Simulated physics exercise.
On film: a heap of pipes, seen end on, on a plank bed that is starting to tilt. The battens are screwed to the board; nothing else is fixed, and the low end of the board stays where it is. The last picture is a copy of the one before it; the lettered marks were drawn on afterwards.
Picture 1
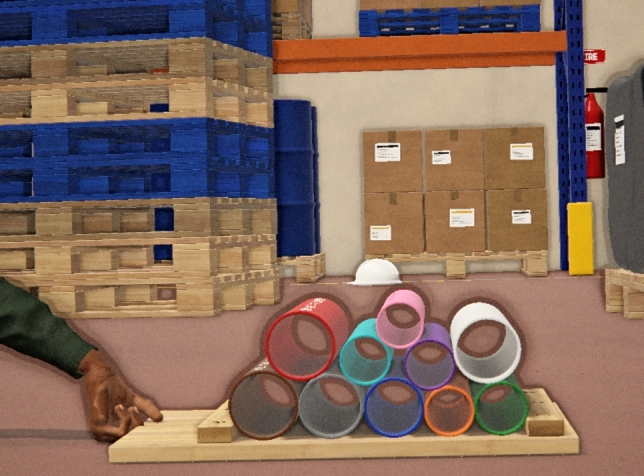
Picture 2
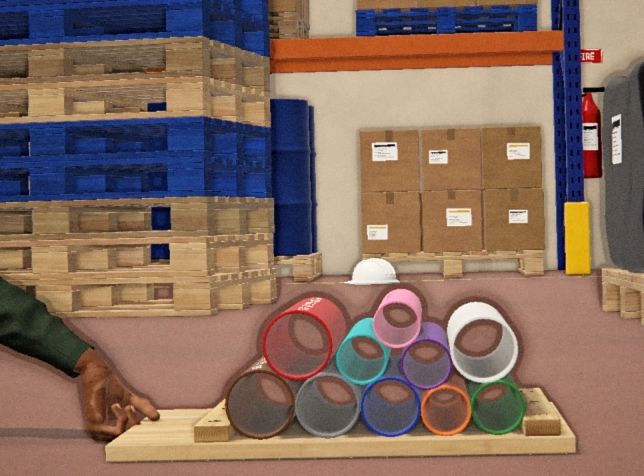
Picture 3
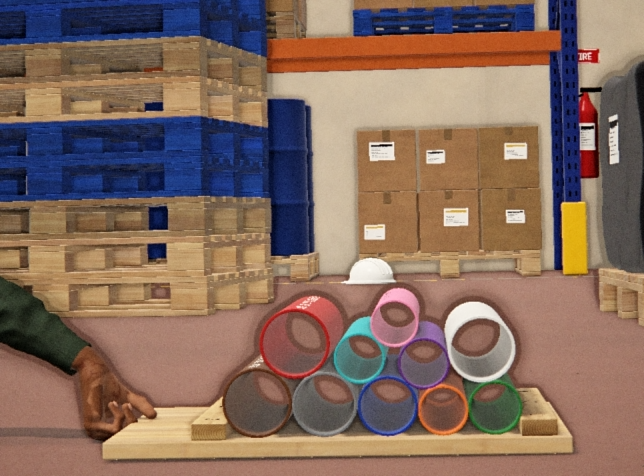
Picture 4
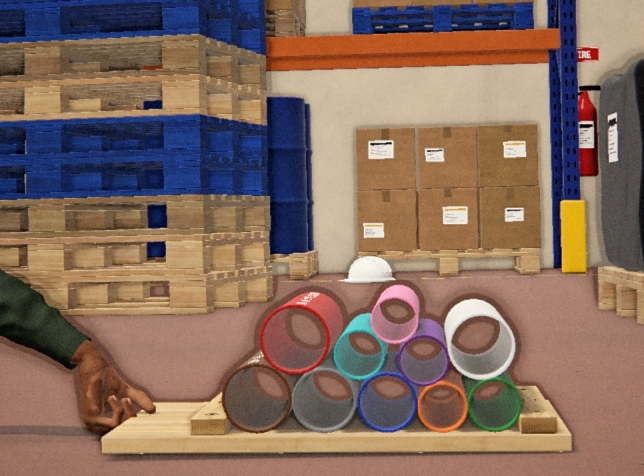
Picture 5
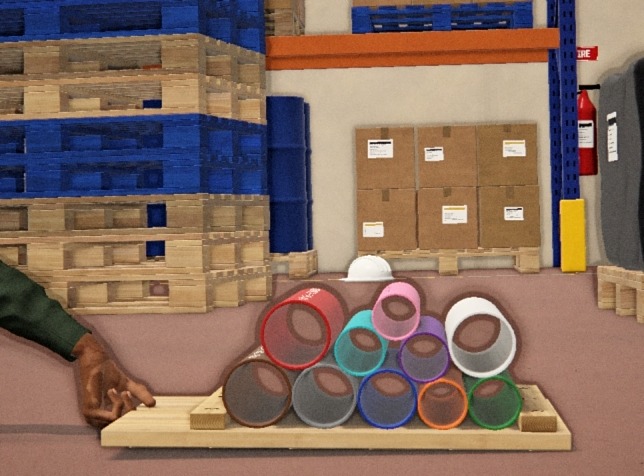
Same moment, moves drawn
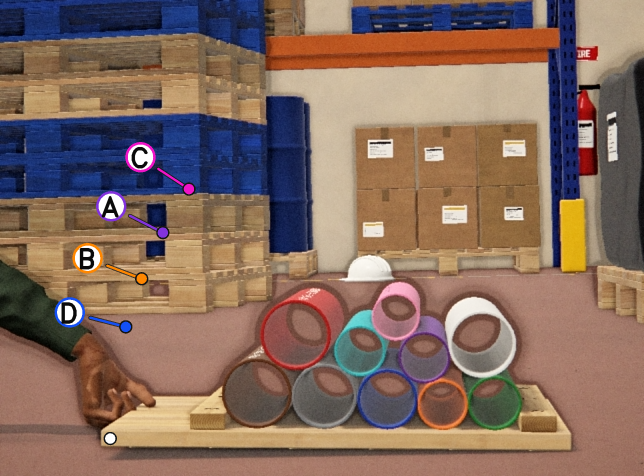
The footage shows colored pipes, seen end on, heaped between battens on a plank bed in a warehouse, a hand resting at its left end; the view shifts very slightly while the pipes show almost no movement.
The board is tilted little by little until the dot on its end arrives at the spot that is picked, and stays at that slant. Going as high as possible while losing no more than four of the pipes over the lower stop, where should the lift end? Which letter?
Lift it to B and no more.
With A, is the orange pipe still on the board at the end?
The orange pipe: Yes.
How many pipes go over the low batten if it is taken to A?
It comes to five.
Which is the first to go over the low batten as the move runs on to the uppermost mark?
It is the white one.
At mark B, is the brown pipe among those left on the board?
The brown pipe: Yes.
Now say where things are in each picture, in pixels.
Brown pipe (263, 405); grey pipe (331, 407); blue pipe (394, 408), in the first picture.
Blue pipe (391, 407); orange pipe (447, 411), in the second picture.
Board (344, 421); purple pipe (424, 363), in the third picture.
Board (343, 417); brown pipe (257, 398); grey pipe (325, 400), in the fourth picture.
Board (343, 413); brown pipe (257, 393); grey pipe (325, 397), in the fifth picture.
On the marked copy, A at (163, 232); B at (141, 279); C at (189, 189); D at (126, 327); the white dot at (110, 438).
Following B. Soon after the start, board at 15°.
Later, board at 22°.
In the end, board at 22°, three over the low batten (purple, white, pink).
As for the rest, A five over the low batten; C five over the low batten; D one over the low batten (white).
